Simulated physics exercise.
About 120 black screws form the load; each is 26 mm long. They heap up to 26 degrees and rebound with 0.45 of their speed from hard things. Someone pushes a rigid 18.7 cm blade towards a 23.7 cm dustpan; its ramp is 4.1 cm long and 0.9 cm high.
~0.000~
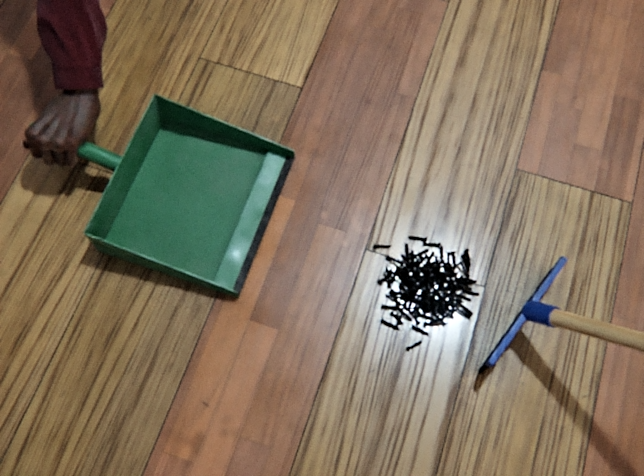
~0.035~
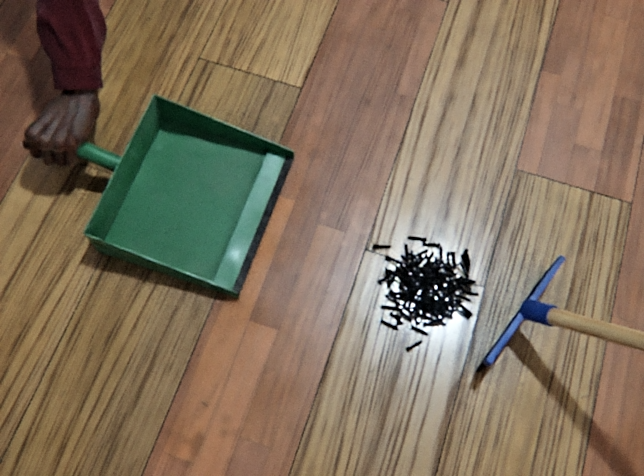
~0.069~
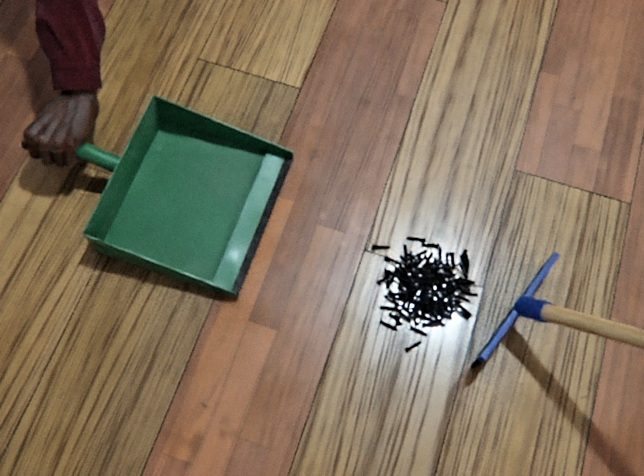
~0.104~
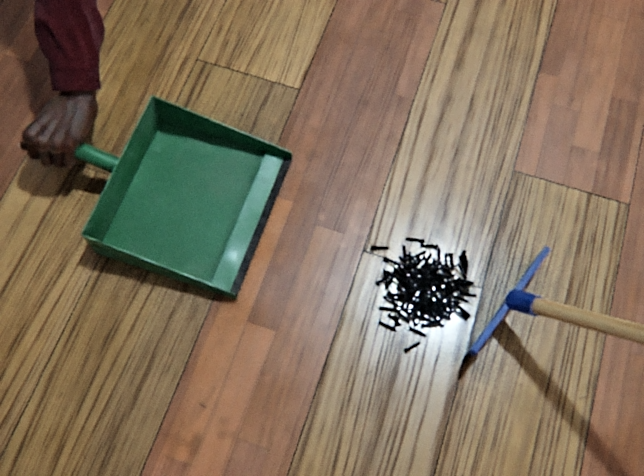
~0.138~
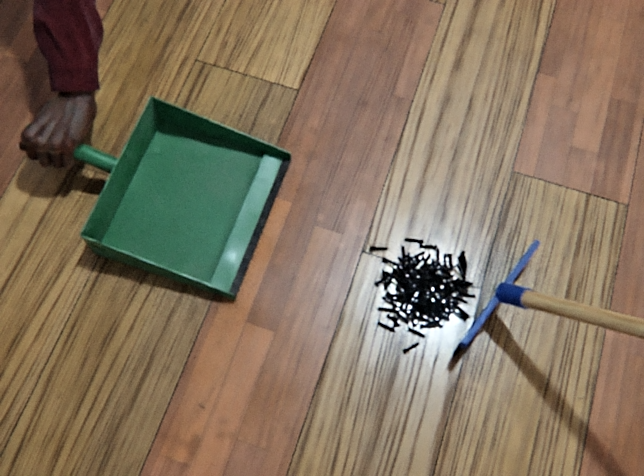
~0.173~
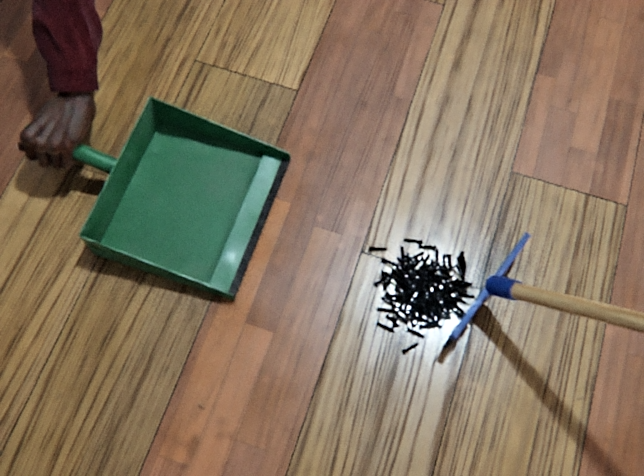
A blue blade on a wooden handle slid left across the wood-patterned floor until it reached the edge of a pile of small black pieces, while a hand held a green dustpan nearly still at left.
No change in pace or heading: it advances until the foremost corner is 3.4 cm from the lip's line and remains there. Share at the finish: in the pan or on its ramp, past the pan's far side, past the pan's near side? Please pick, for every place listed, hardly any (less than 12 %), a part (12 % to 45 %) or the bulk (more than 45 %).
Pan: Hardly any, far side: A part, near side: Hardly any.
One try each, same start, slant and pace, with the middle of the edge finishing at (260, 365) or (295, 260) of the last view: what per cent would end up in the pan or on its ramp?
First try around 0 %, second try around 0 %.
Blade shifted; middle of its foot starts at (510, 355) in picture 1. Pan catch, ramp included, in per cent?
Some 0 per cent.
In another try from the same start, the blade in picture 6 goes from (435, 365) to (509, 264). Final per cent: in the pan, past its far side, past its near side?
You'd see pan at 0, far at 0 and near at 5.
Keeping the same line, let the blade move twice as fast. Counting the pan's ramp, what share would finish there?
Roughly 15 in a hundred.
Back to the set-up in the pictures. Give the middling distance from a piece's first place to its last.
Some 24 cm.
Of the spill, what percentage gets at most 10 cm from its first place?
15 %.
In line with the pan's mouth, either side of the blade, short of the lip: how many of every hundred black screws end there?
Around 70 in a hundred.
After 0.49 s, middle of the blade 21 cm from the lip; 0 % over the lip, far side 0 %, near side 0 %.
After 0.71 s, middle of the blade 12 cm from the lip; 0 % over the lip, far side 10 %, near side 0 %.
After 1.04 s, middle of the blade 7 cm from the lip; 5 % over the lip, far side 30 %, near side 0 %.
At rest (1.7 s), pan 0 %, far side 30 %, near side 0 %, in front of the lip or behind the blade 70 %.
